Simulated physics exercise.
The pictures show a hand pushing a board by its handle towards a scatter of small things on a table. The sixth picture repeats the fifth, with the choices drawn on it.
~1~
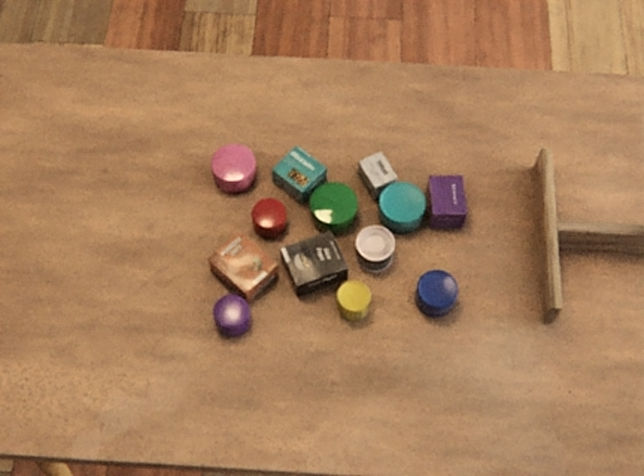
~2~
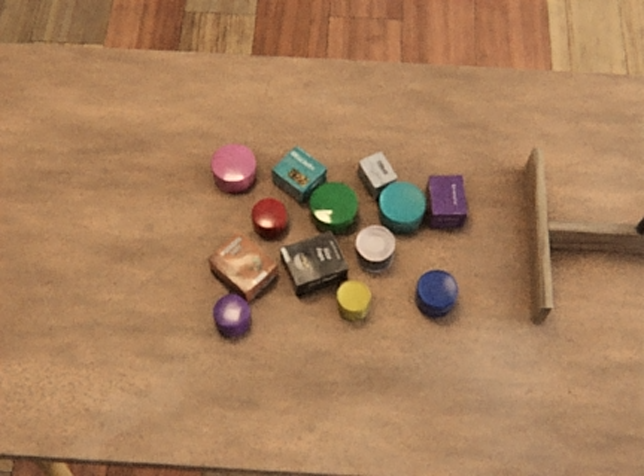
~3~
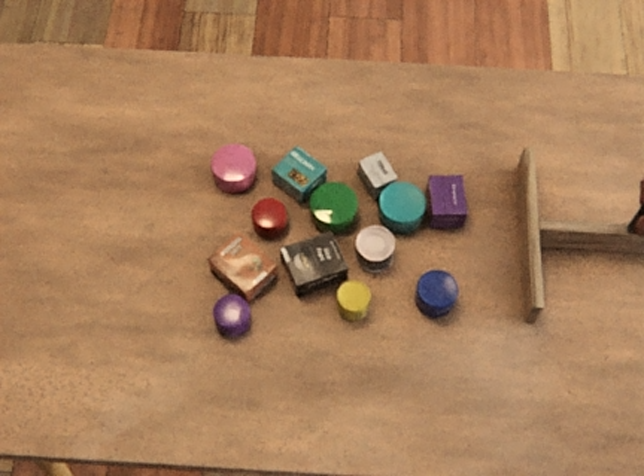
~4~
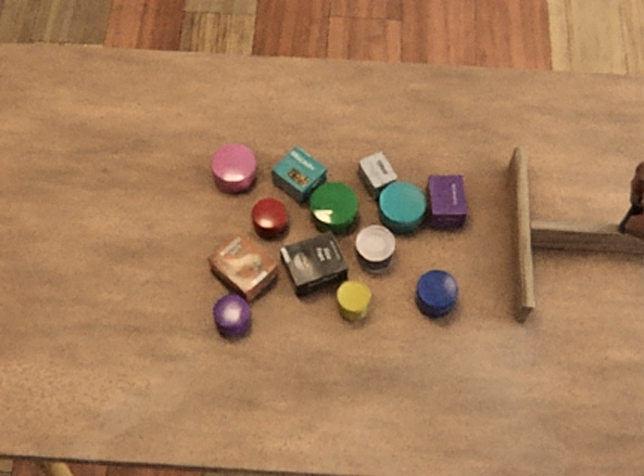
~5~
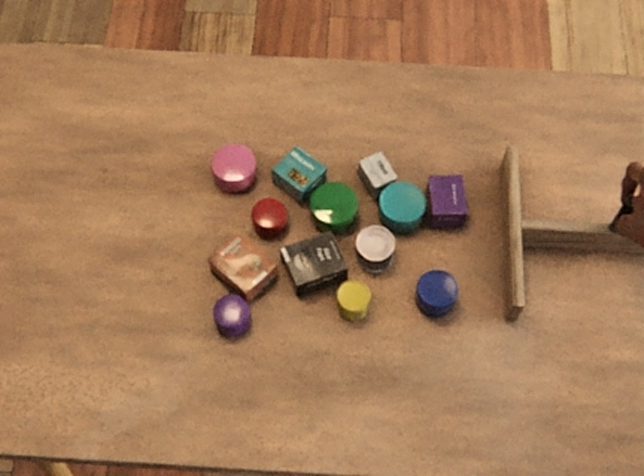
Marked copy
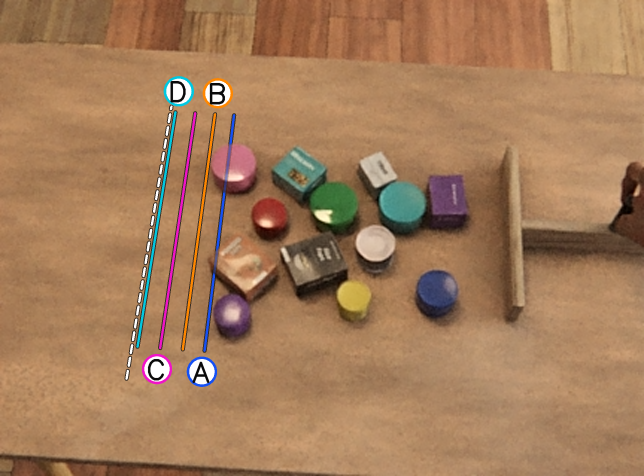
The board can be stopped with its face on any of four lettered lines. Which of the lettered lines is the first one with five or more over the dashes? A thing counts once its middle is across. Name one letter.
It can halt at B.
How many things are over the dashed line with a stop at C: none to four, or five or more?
In all, five or more.
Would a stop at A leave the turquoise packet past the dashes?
By then, no.
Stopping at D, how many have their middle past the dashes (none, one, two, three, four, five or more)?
It has five or more across.
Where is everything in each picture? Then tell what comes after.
In the first picture, white box (378, 176); grey tin (375, 249); orange packet (243, 266).
In the second picture, board (543, 224); blue tub (436, 294).
In the third picture, board (534, 224); black packet (314, 264).
In the fourth picture, board (524, 223); purple pot (232, 316).
In the fifth picture, board (515, 223); pink pot (234, 169); red pot (269, 218); yellow tub (354, 301).
On the marked copy, A at (220, 225); B at (200, 224); C at (179, 223); D at (158, 222); the dashed line at (151, 232).
Following B. Soon after the start, board (401, 216); pink pot (234, 169); purple pot (232, 316); none across.
Later, board (289, 210); red pot (168, 239); green pot (181, 204); none across.
In the end, board (201, 206); green pot (97, 198); pink pot (111, 159); five across.
As for the rest, A gets only three across; C gets seven across, but is farther than needed; D gets eleven across, but is farther than needed.
